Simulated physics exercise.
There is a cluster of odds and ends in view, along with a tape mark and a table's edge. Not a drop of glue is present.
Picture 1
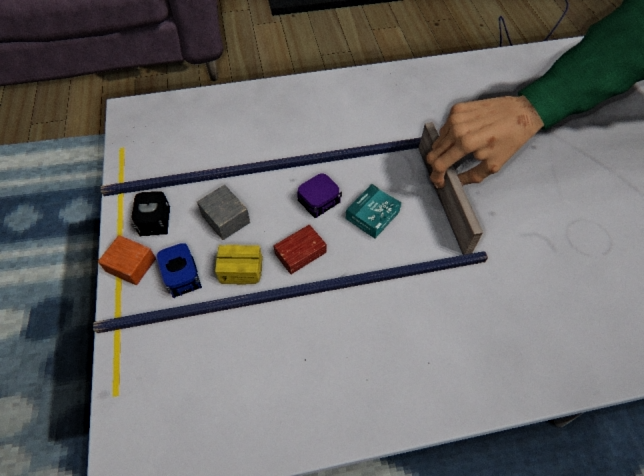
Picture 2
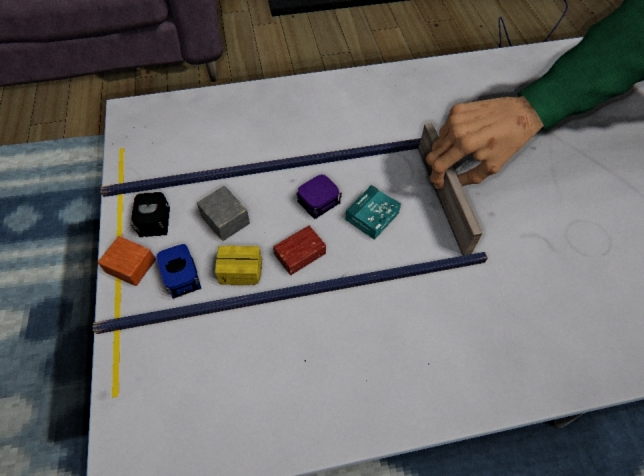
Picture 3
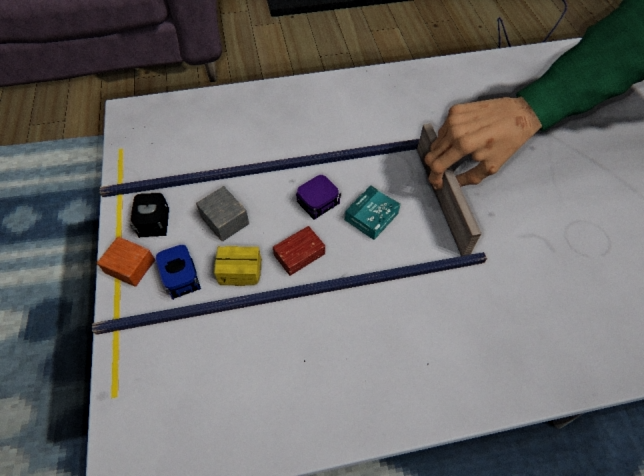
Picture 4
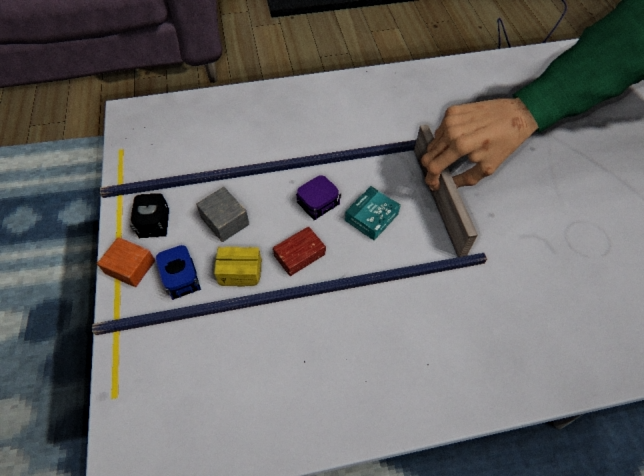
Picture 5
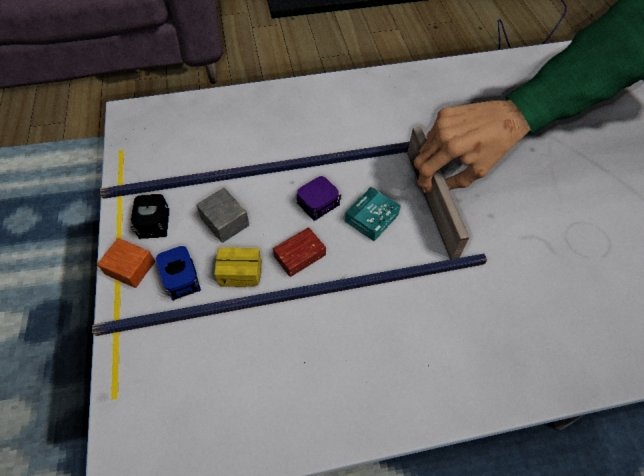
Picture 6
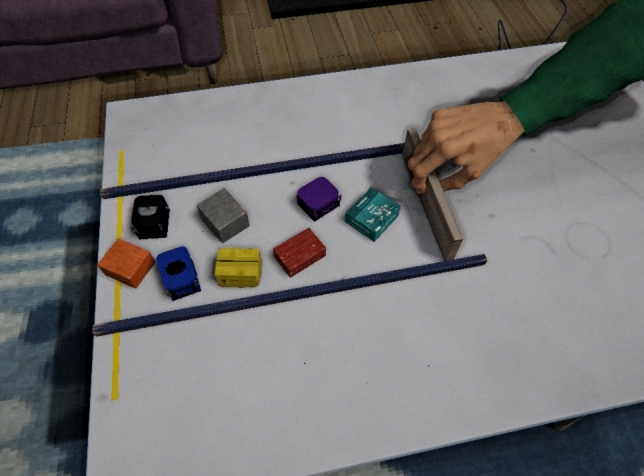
A hand in a green sleeve sliding a wooden board slightly left between two rods, toward colourful blocks lying still on a white table.
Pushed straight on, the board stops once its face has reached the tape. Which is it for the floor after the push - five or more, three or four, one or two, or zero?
For the floor it is five or more.
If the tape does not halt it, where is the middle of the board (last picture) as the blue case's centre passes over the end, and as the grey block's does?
Approx. (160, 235) / approx. (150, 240) for the other.
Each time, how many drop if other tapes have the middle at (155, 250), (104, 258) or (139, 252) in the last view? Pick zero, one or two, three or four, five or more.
3 or 4; 5 or more; more than four.
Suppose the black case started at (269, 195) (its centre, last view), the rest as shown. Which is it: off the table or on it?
Well, this time it drops away.
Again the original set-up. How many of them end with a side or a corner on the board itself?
All in all, 3.
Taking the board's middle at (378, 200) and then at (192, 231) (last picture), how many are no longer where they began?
1 by the first point, 8 by the second.
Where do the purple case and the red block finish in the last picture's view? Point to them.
Middles: Around (100, 215) and around (99, 303).
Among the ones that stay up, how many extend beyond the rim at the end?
The count is 3.
Soon after, none off yet; orange block at rest near (127, 263); black case at rest near (151, 217); blue case at rest near (179, 273).
After that, none off yet; orange block displaced a little near (114, 258); black case displaced about its own width near (125, 219); blue case displaced about its own width near (135, 278).
In the end, the number that fall off is five or more; gone, yellow box, grey block, blue case, black case and orange block.
